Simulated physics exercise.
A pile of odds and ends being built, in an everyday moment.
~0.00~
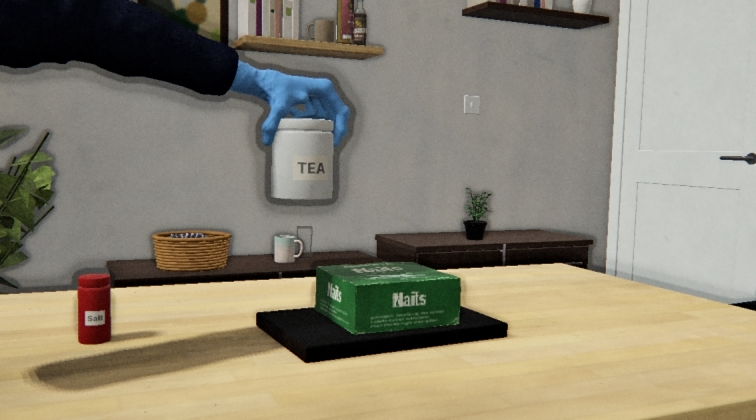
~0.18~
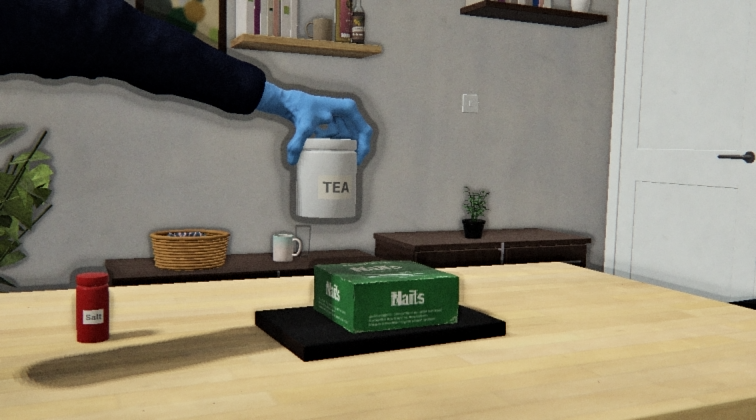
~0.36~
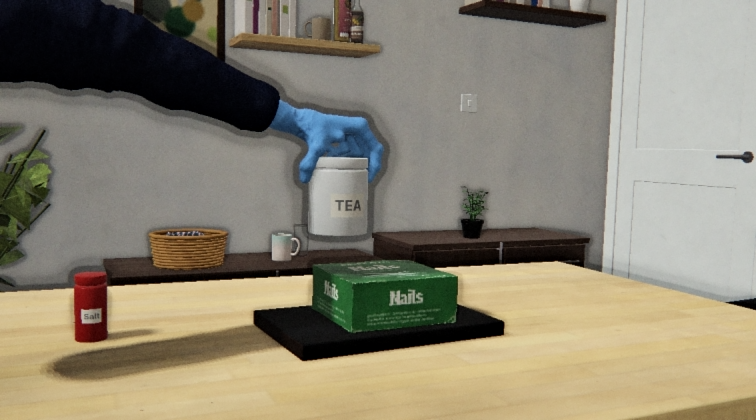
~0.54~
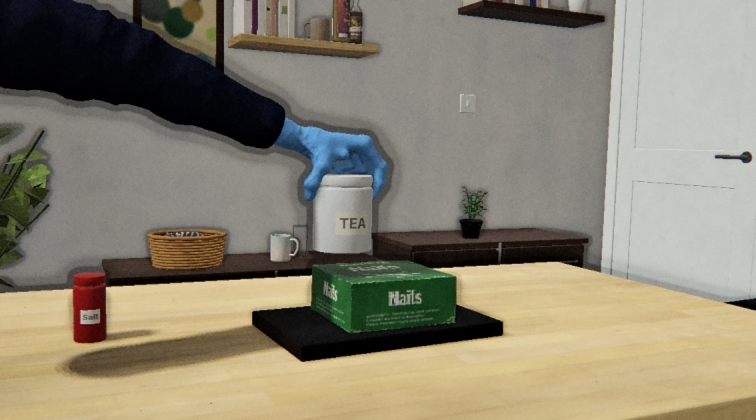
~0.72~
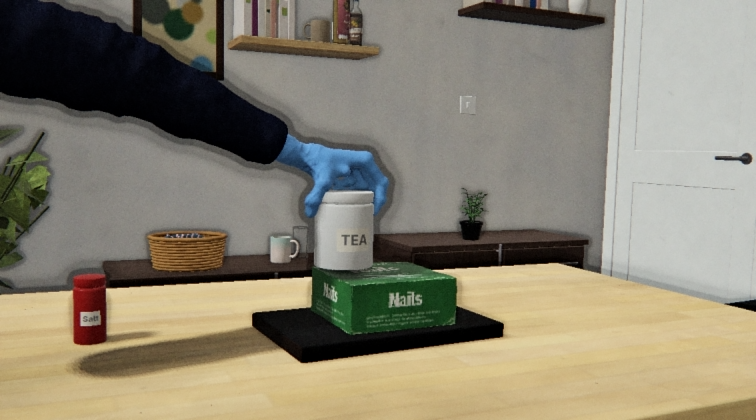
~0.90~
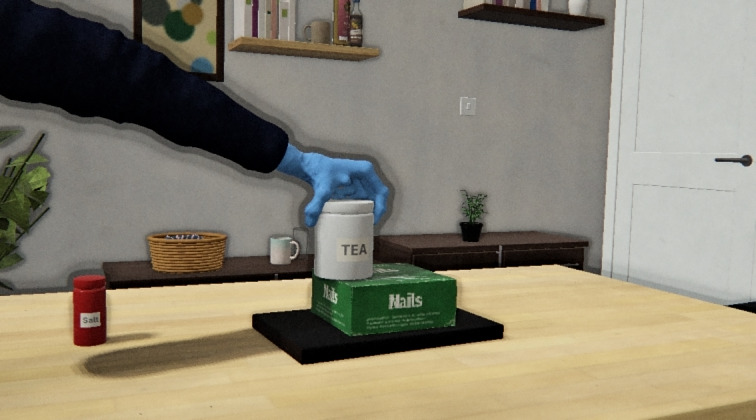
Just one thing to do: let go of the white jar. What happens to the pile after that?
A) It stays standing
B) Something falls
A.
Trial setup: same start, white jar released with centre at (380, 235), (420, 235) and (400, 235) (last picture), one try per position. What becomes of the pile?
Stays standing, stays standing, stays standing.
Around 1.10 s, nothing moves.
Around 1.40 s, white jar resting near (344, 238).
Finally (2.1 s), all 4 still in place. Final places as the last picture's camera would see them, white jar near (344, 238). The pile keeps its balance.
